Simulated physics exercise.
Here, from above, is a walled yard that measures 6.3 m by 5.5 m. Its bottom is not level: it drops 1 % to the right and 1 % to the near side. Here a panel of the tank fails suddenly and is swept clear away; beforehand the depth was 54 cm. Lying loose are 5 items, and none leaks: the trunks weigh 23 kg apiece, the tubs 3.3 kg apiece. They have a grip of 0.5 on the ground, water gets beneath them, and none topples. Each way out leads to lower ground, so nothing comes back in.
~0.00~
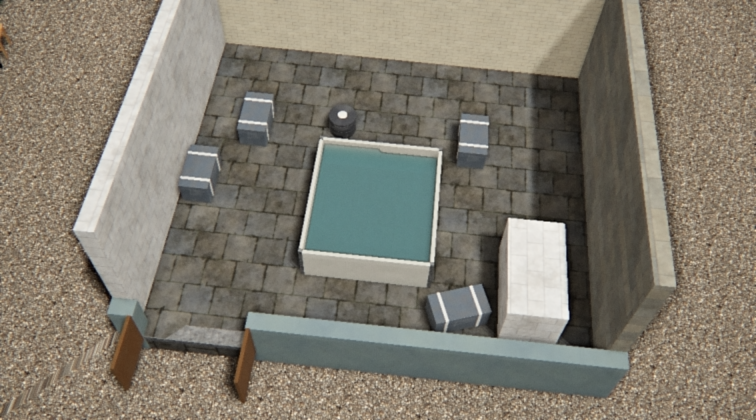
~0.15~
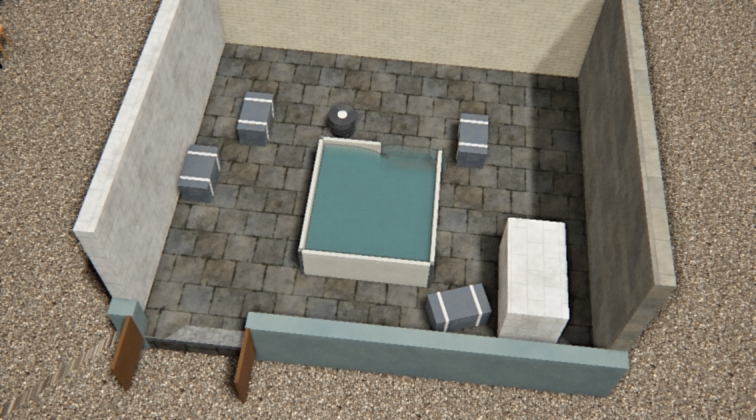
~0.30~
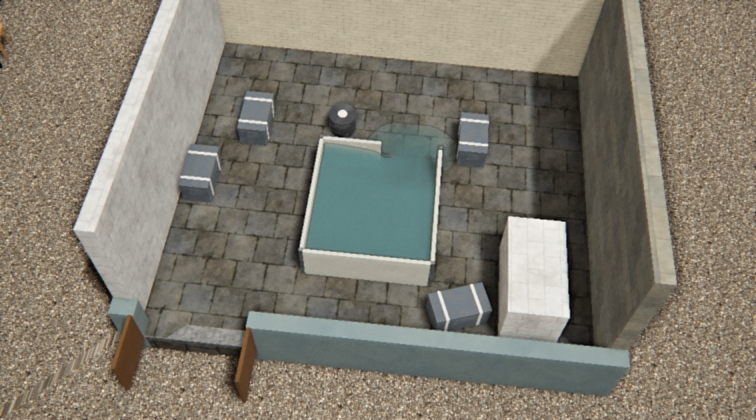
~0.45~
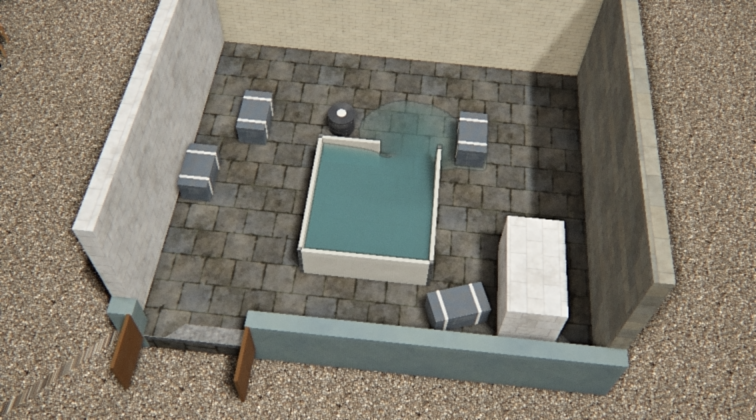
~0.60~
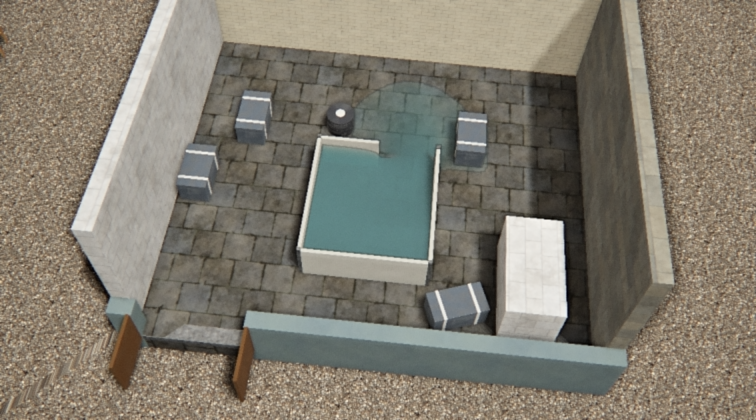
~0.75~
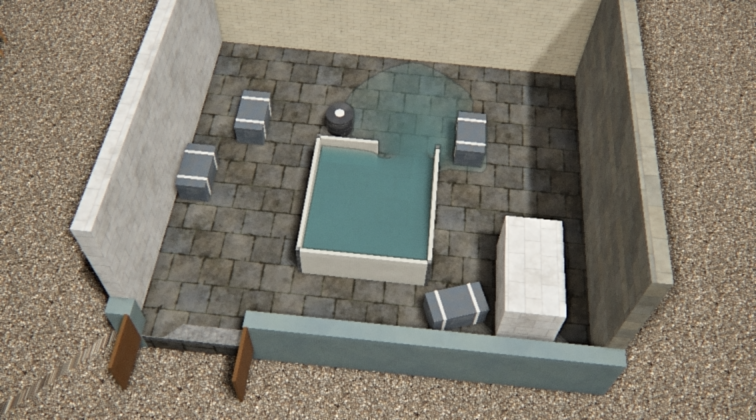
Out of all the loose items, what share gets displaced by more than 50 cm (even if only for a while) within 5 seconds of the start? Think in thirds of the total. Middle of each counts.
My answer: Less than a third of the total.
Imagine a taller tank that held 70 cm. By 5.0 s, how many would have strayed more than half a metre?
It would come to 2 of them.
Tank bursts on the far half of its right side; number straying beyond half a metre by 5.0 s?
That would give 1.
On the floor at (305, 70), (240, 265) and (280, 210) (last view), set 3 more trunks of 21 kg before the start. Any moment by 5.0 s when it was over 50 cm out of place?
Reading them off in order: Clears the mark, not beyond, not beyond.
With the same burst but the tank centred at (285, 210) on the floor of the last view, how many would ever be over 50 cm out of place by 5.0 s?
Result: 2 of them.
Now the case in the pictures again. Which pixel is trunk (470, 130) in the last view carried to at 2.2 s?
Around (510, 139).
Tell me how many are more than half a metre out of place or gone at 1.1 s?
That would be 0.
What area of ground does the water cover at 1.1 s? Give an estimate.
The covered patch comes to about 9.0 m2.
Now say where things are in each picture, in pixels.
The first frame shows a trunk at (474, 133), on the bottom; a trunk at (459, 303) rests on the ground; 3.7 m2 under water; 0 of 5 have shifted.
The second frame shows a trunk at (474, 133) rests on the ground; a trunk at (459, 303), on the bottom; water covers 4.1 m2; 0 of 5 have shifted.
The third frame shows a trunk at (474, 132), on the bottom; a trunk at (460, 302), on the bottom; water covers 4.8 m2; 0 of 5 have shifted.
The fourth frame shows a trunk at (473, 131), on the bottom; a trunk at (459, 301) rests on the ground; 5.6 m2 under water; 0 of 5 have shifted.
The fifth frame shows a trunk at (472, 132), on the bottom; a trunk at (457, 301) rests on the ground; 6.4 m2 under water; 0 of 5 have shifted.
The sixth frame shows a trunk at (471, 131), on the bottom; a trunk at (457, 301) rests on the ground; 7.3 m2 under water; 0 of 5 have shifted.
After 1.1 s 0 of 5 are over 50 cm from their spots; 0 afloat.
After 2.2 s 1 of 5 are over 50 cm from their spots; 0 afloat.
After 3.5 s 1 of 5 are over 50 cm from their spots; 0 afloat.
After 5.0 s 1 of 5 are over 50 cm from their spots, and 1 have been at some point; 0 afloat.
